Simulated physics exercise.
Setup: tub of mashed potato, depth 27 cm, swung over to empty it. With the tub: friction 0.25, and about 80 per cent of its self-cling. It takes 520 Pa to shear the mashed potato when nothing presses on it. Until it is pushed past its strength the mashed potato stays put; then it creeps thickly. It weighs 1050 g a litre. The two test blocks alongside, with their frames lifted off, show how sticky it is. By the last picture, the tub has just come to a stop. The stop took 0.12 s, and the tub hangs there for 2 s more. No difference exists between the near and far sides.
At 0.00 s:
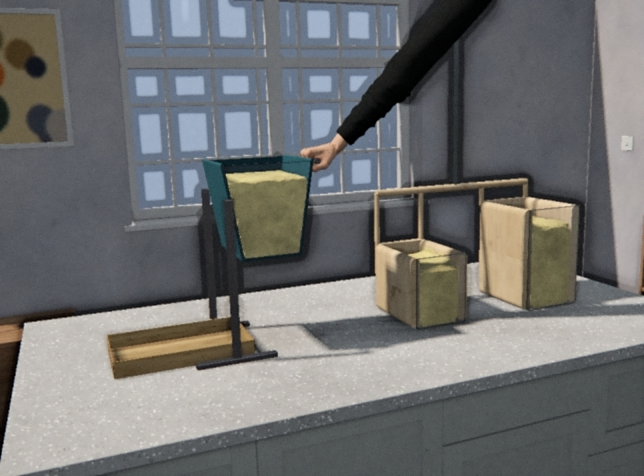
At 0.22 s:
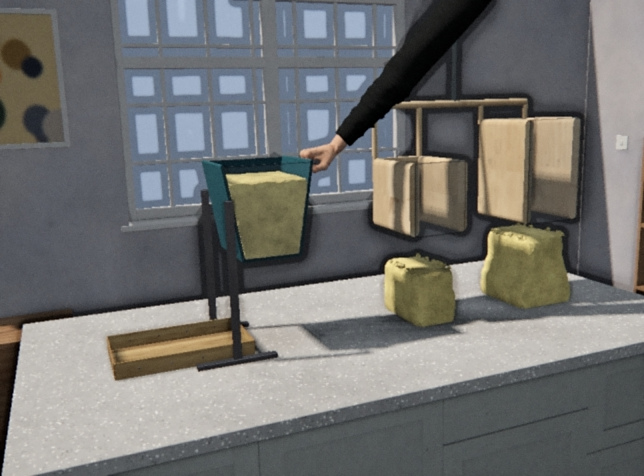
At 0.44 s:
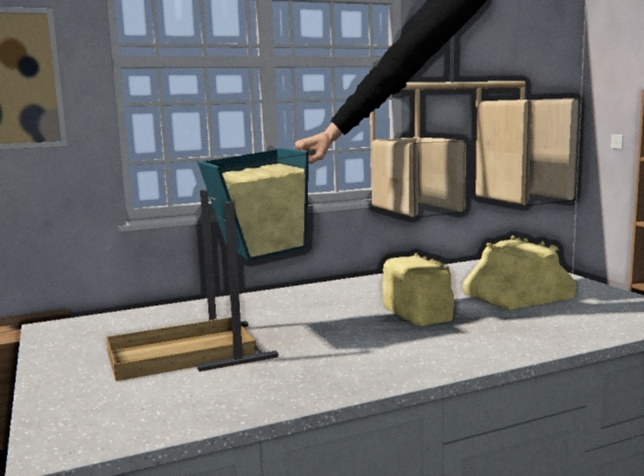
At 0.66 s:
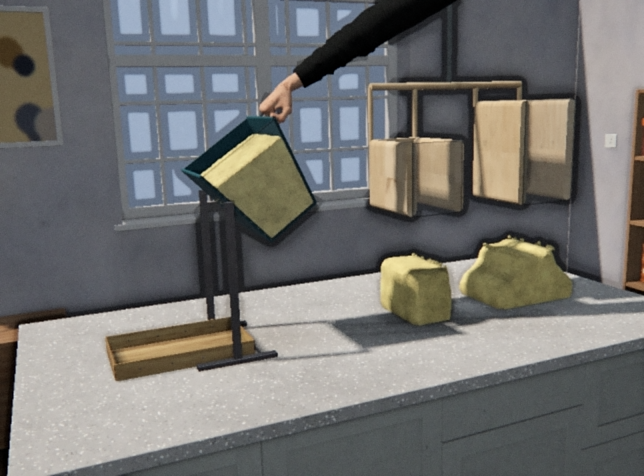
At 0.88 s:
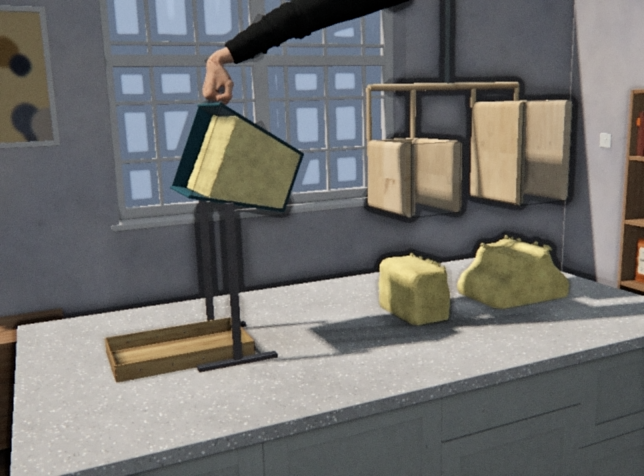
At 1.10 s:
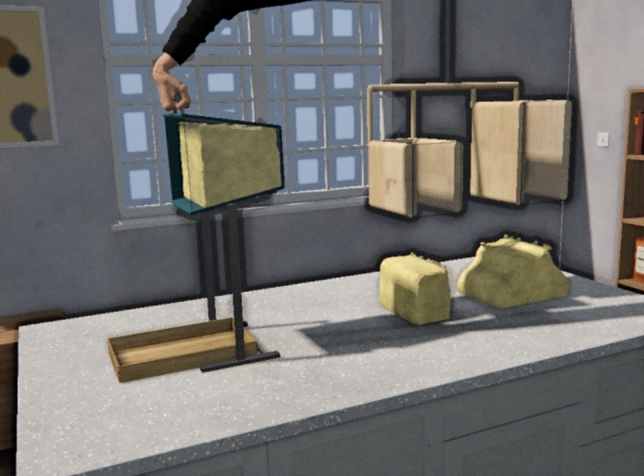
A hand tilting a teal tub of yellowish mash leftward onto its side, after wooden casings rise off two sagging blocks.
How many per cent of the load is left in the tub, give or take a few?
I would say close to 63 percent.
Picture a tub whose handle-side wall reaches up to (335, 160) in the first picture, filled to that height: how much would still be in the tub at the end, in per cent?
Then near 40 % stays in the tub.
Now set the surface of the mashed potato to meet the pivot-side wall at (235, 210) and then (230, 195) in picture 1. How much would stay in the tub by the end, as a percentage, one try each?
Close to 100 percent the first time and close to 100 percent the second.
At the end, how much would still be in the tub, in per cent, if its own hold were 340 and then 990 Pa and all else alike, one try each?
About 40 % first, about 100 % second.
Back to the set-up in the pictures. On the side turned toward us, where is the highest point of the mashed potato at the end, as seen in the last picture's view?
(238, 153).
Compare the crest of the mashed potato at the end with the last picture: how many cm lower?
8 cm.
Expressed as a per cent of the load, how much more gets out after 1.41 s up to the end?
Roughly 30 %.
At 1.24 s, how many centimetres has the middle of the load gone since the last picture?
About 2 cm.
By 1.24 s, the tub is at 91 degrees and holds 100 %.
By 1.41 s, the tub is at 91 degrees and holds 92 %.
By 1.58 s, the tub is at 91 degrees and holds 77 %.
By 1.75 s, the tub is at 91 degrees and holds 66 %.
By 3.10 s, at the end, the tub is at 91 degrees and holds 63 %.
